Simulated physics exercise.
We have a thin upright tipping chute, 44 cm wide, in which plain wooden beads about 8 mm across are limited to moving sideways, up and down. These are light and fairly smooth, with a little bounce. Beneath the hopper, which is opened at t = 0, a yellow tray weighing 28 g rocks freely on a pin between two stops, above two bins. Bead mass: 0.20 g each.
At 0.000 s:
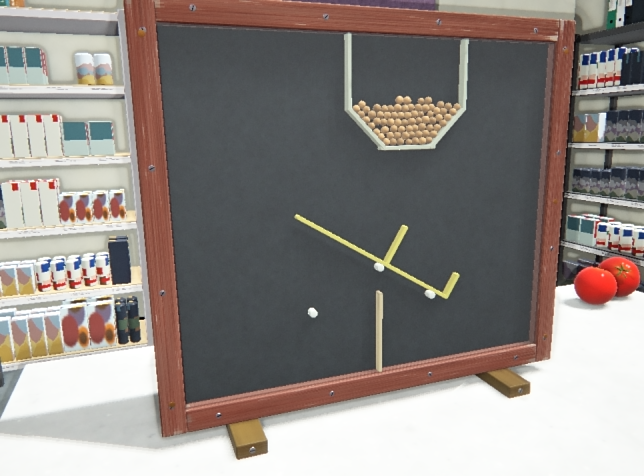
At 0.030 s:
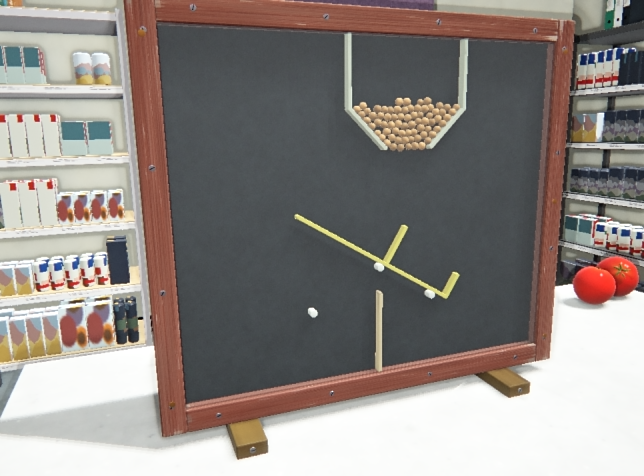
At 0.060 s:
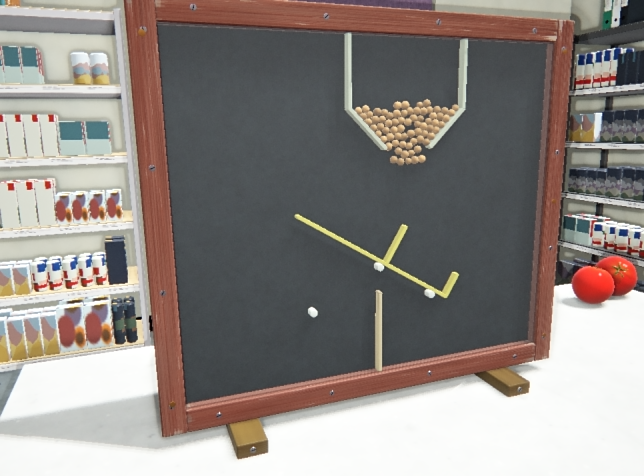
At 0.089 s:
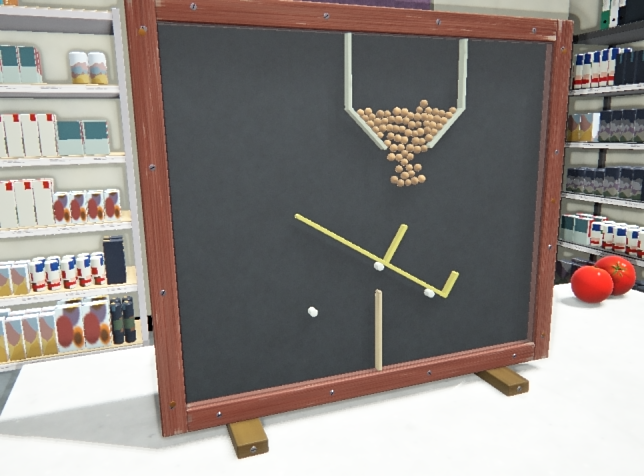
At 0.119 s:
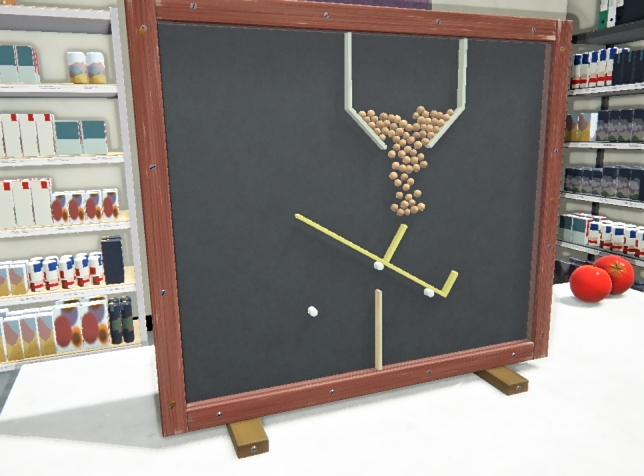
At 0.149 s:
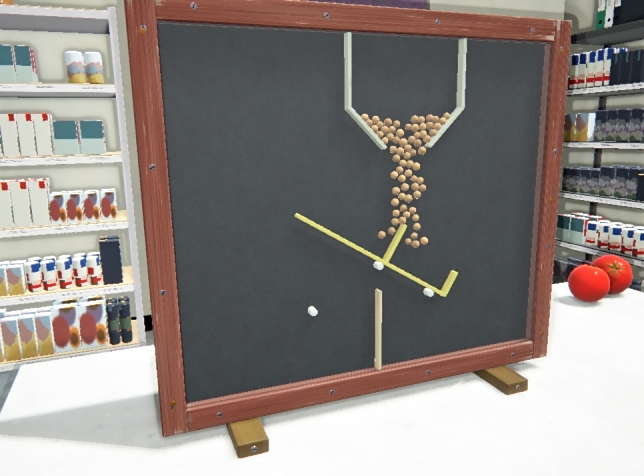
The clip shows a dark upright panel in a reddish frame, where small light-brown beads pour from a hopper in a narrow stream, reaching the upright piece of a yellow tray that stays tilted down to the right.
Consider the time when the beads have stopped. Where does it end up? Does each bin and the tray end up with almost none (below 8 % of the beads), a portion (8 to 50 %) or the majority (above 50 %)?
Right bin: A portion, left bin: Almost none, tray: The majority.
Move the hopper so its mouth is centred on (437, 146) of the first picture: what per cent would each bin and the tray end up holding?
The right bin gets 35 %, the left bin 0 % and the tray 65 %.
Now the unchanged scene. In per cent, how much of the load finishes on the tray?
Roughly 80 per cent.
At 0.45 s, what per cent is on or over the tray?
About 85%.
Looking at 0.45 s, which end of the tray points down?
Right end.
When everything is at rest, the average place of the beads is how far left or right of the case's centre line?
5 cm right.
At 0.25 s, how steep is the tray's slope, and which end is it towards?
Tilt: About 30 degrees; low end: Right.
By 0.45 s 100 % have left the hopper; tray right end down 31°; on or over it 85 %, past it to the left 0 %, to the right 15 %.
By 0.80 s 100 % have left the hopper; tray right end down 31°; on or over it 80 %, past it to the left 0 %, to the right 20 %.
All still by 1.7 s, right bin 20 %, left bin 0 %, tray 80 %; tray right end down 31°.
